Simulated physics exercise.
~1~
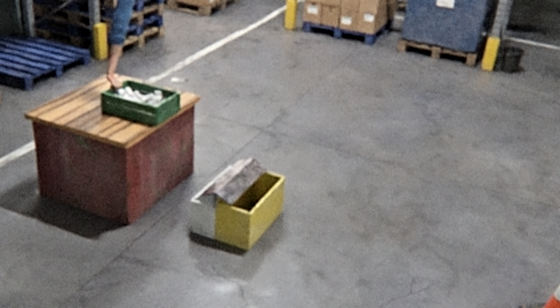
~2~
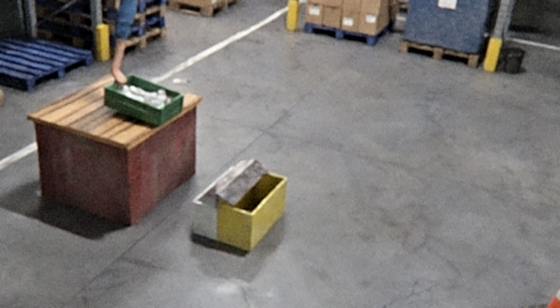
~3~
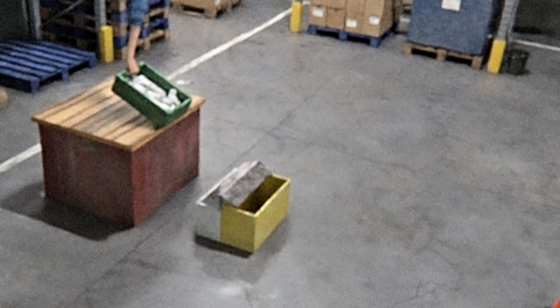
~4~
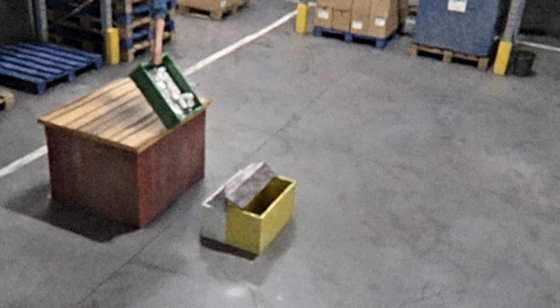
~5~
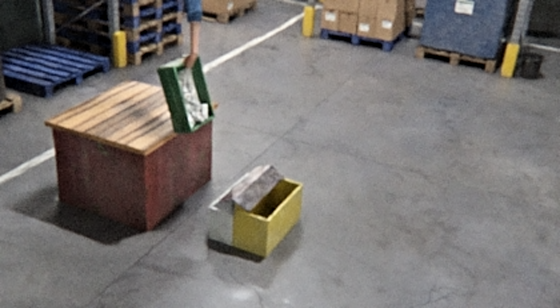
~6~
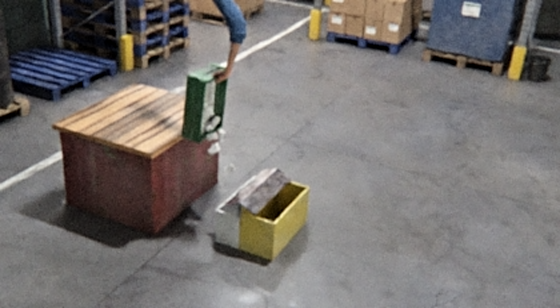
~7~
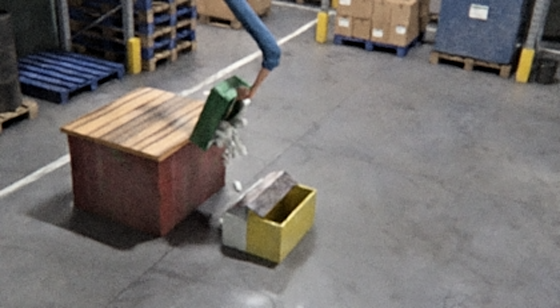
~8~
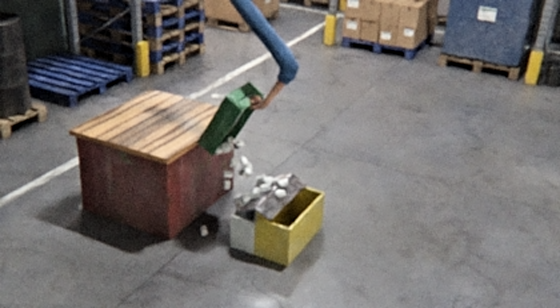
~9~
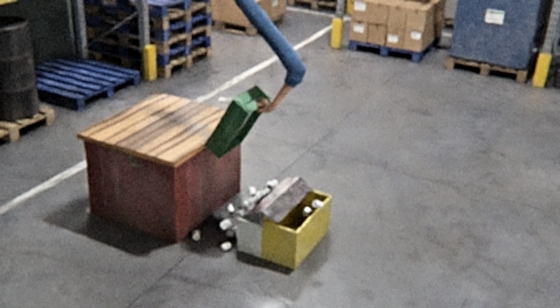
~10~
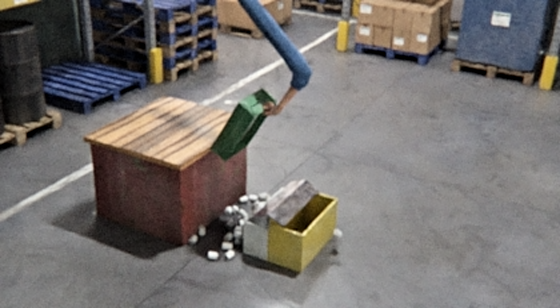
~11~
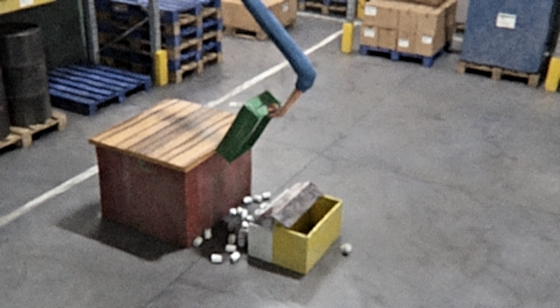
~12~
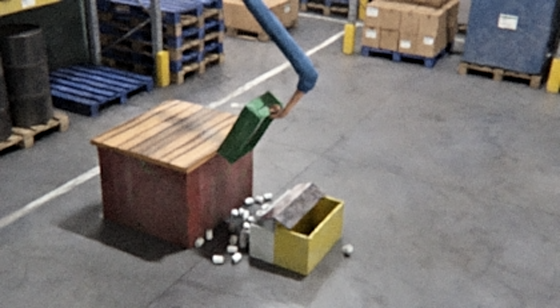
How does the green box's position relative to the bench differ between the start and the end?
At the start the green box sits upright on top of the bench near its edge. By the end it is tipped steeply over at the bench's right edge, jutting out past the top on the side facing the two containers, with the hand still on it.
Blue-sleeved arm tipping a green box off a bench edge, spilling white rolls mostly onto the floor short of two joined containers.
